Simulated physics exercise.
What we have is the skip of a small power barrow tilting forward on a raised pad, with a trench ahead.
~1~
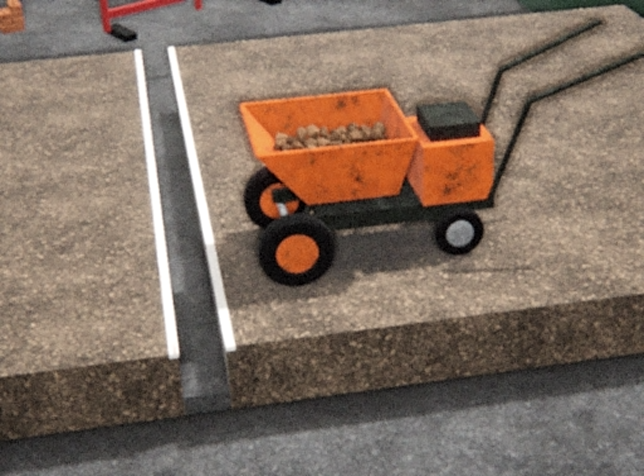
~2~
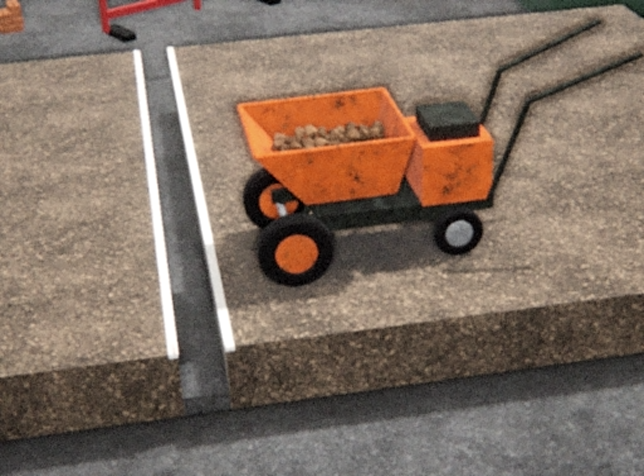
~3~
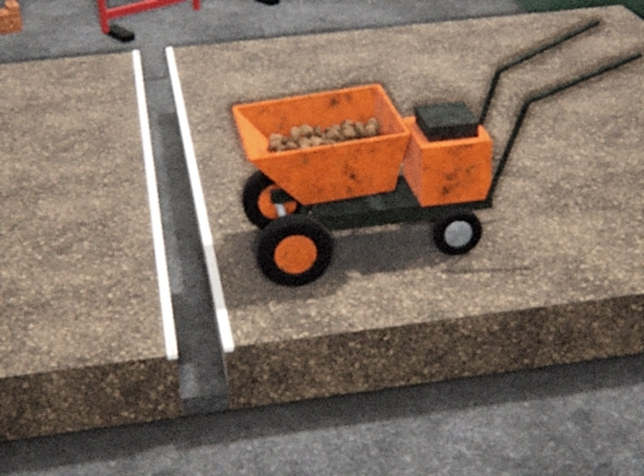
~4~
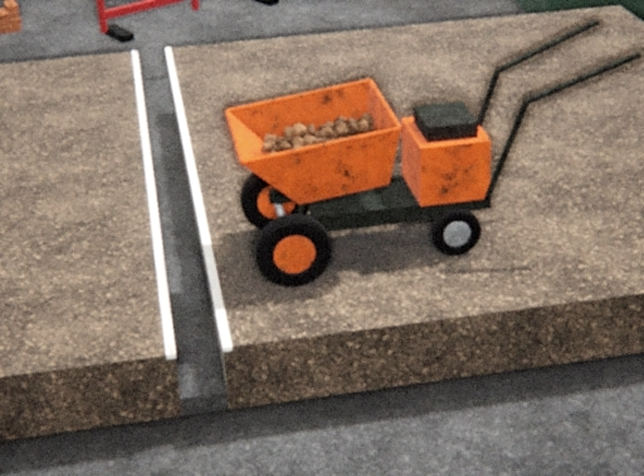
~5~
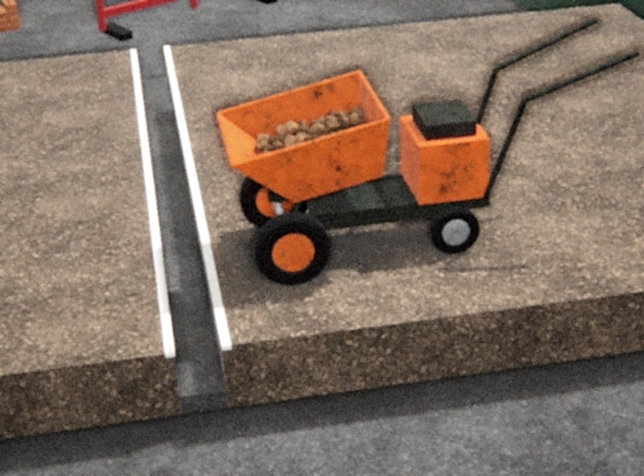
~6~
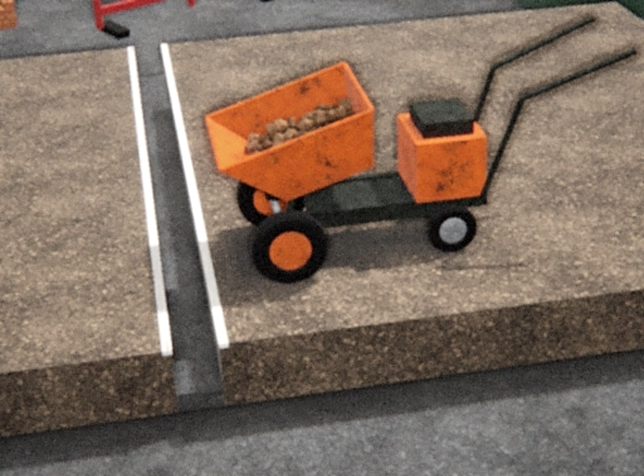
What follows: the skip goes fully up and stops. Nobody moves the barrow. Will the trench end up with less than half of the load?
Yes, it gets the minority of it.
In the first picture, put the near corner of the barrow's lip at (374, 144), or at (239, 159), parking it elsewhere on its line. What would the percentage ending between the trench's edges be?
Close to 20 in a hundred, and close to 0 in a hundred.
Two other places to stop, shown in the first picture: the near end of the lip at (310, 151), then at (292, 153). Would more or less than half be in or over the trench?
Respectively: The bigger portion, the bigger portion.
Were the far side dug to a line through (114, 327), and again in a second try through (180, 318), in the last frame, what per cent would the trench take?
In order: 100 per cent, then 0 per cent.
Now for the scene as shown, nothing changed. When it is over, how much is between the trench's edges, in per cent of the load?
Result: Around 30 in a hundred.
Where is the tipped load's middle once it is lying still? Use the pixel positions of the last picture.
Close to (136, 264) in the last view.
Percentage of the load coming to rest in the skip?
I'd put it at about 0 per cent.
Soon, skip tipped steeply; all in the skip.
A while on, skip tipped right over; nearly all in the skip; a stray few in or heaped over the trench; a small part beyond it.
Towards the end, skip tipped right over; about a third in the skip; a small part in or heaped over the trench; about two thirds beyond it.
Finally, skip tipped right over; about a third in or heaped over the trench; about two thirds beyond it.
